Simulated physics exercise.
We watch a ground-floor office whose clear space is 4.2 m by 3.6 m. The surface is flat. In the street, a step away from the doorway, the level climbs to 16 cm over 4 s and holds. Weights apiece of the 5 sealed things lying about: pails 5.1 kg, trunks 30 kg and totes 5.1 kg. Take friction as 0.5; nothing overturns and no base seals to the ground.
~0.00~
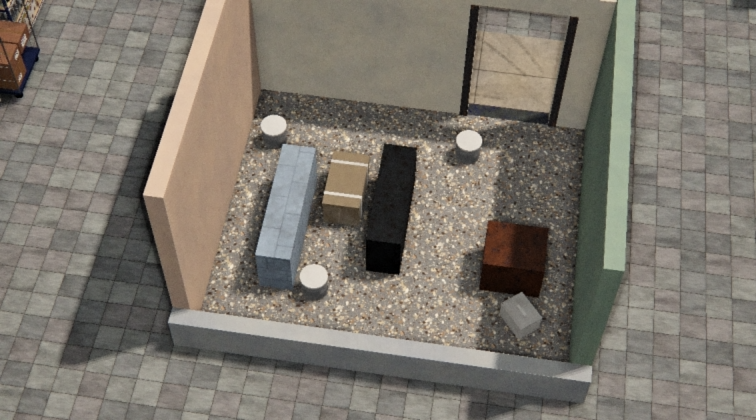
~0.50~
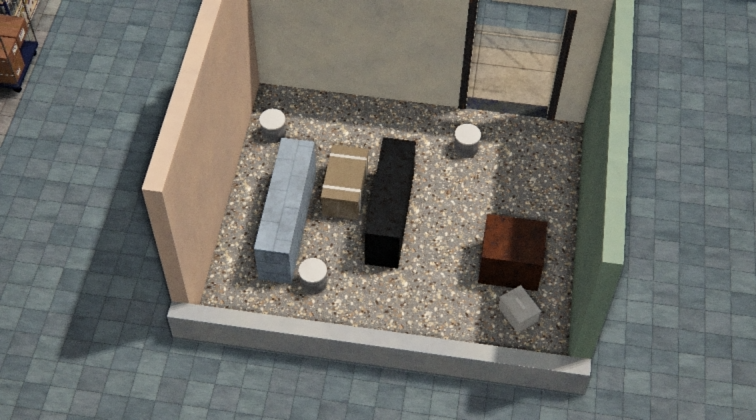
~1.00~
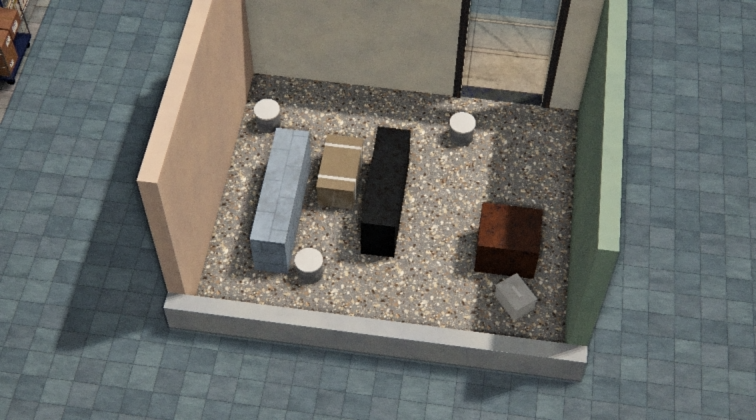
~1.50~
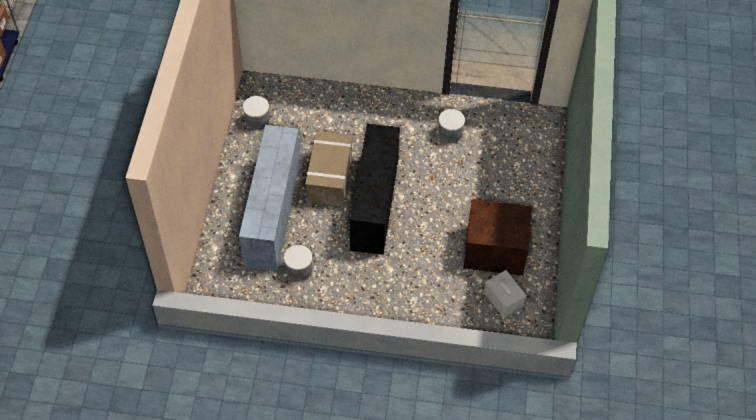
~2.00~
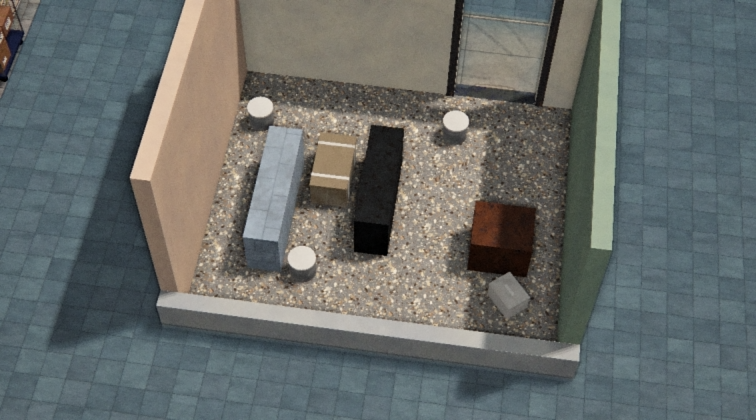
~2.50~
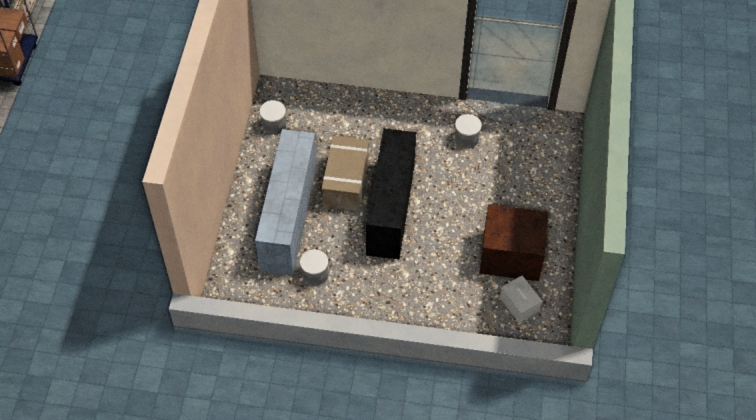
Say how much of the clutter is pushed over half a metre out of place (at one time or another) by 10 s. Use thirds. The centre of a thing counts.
It is not even a third.
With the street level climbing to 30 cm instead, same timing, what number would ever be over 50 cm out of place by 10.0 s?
Then 3.
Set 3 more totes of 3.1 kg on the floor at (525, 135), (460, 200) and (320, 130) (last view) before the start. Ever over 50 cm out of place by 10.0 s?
In that order: More, more, short of it.
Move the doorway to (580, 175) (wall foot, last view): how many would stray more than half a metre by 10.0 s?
Then 2.
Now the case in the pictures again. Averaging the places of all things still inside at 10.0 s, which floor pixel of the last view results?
At about (354, 238).
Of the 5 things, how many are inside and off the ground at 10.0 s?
1 of them.
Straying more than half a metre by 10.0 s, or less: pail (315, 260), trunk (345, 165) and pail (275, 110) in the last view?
In that order: Under, less, under.
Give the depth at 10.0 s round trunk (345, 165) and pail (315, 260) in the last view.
Roughly 1 and 3 cm.
After 3.5 s 0 of 5 are over 50 cm from their spots; 0 afloat.
After 4.5 s 0 of 5 are over 50 cm from their spots; 0 afloat.
After 7.0 s 1 of 5 are over 50 cm from their spots; 0 afloat.
After 10.0 s 1 of 5 are over 50 cm from their spots, and 1 have been at some point; 1 afloat.
